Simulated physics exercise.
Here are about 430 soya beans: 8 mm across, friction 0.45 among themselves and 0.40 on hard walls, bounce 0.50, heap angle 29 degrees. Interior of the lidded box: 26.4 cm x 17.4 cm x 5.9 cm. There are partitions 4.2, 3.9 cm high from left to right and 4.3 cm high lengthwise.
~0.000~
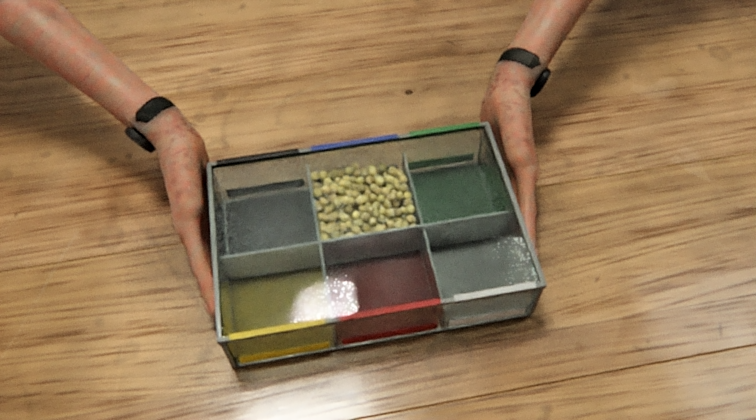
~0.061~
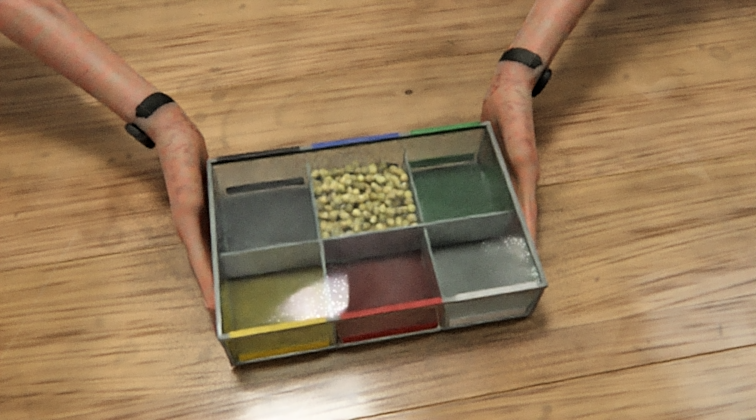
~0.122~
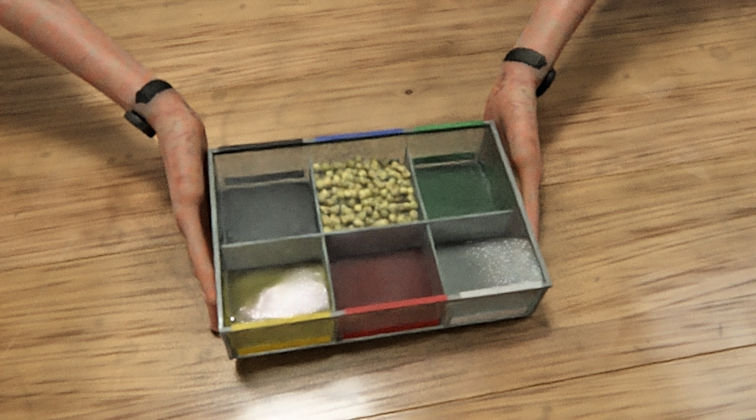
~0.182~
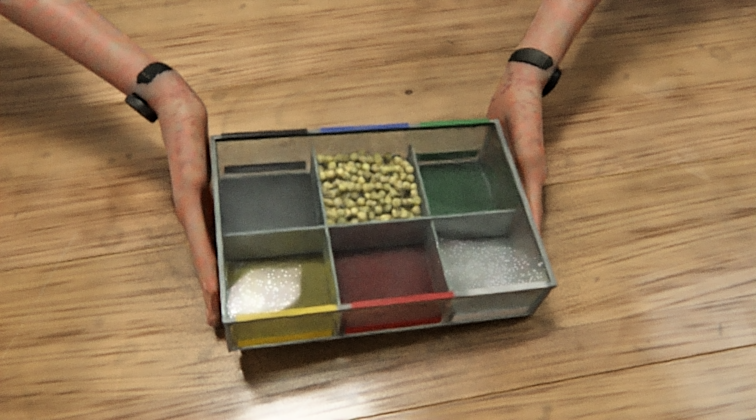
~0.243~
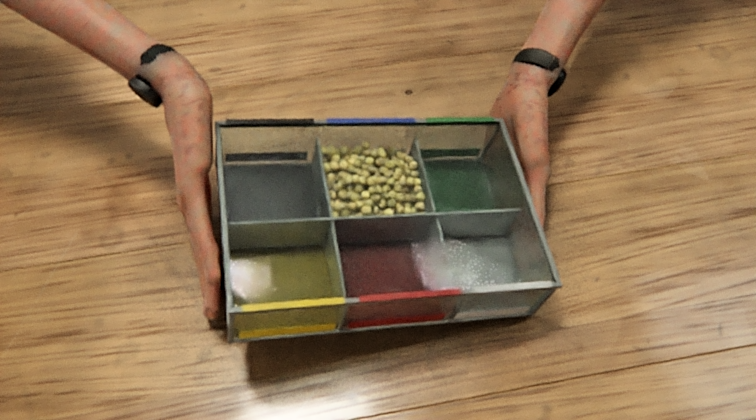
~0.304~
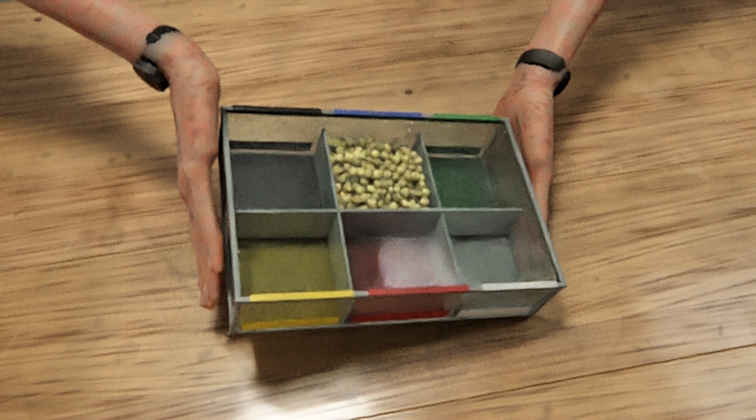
Two hands held a clear, six-part box with beans in the back middle section and slowly tilted it, while the beans stayed in their section and a bright reflection shifted across the front.
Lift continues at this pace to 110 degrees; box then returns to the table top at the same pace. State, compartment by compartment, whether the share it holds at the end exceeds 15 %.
Red compartment: Holds a share within the limit. Blue compartment: Holds a share within the limit. Green compartment: Holds a share past the limit. Yellow compartment: Holds a share within the limit. White compartment: Holds a share past the limit. Black compartment: Holds a share within the limit.
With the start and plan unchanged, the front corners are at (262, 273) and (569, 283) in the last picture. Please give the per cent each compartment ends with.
By the end red holds 0%, blue holds 20%, green holds 60%, yellow holds 0%, white holds 15% and black holds 0%.
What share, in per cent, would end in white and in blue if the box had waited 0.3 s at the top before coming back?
Then: White 20; blue 0.
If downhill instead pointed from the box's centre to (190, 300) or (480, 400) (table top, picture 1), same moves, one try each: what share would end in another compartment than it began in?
About 35 and 35 per cent.
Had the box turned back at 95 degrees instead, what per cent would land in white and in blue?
The white compartment would hold 15 per cent, the blue one 25 per cent.
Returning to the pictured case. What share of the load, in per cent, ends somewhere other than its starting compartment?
Share changed: Approx. 95 %.
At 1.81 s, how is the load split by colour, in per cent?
Red 0 %, blue 30 %, green 55 %, yellow 0 %, white 15 %, black 0 %.
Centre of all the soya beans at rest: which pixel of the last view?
I'd put it at about (468, 208).
After 1.81 s, tilt 110 degrees; blue 30 %, green 55 %, white 15 %.
After 2.81 s, tilt 50 degrees; blue 5 %, green 75 %, white 20 %.
After 3.80 s, tilt 0 degrees; blue 5 %, green 75 %, white 20 %.
At rest (4.6 s), red 0 %, blue 5 %, green 75 %, yellow 0 %, white 20 %, black 0 %.
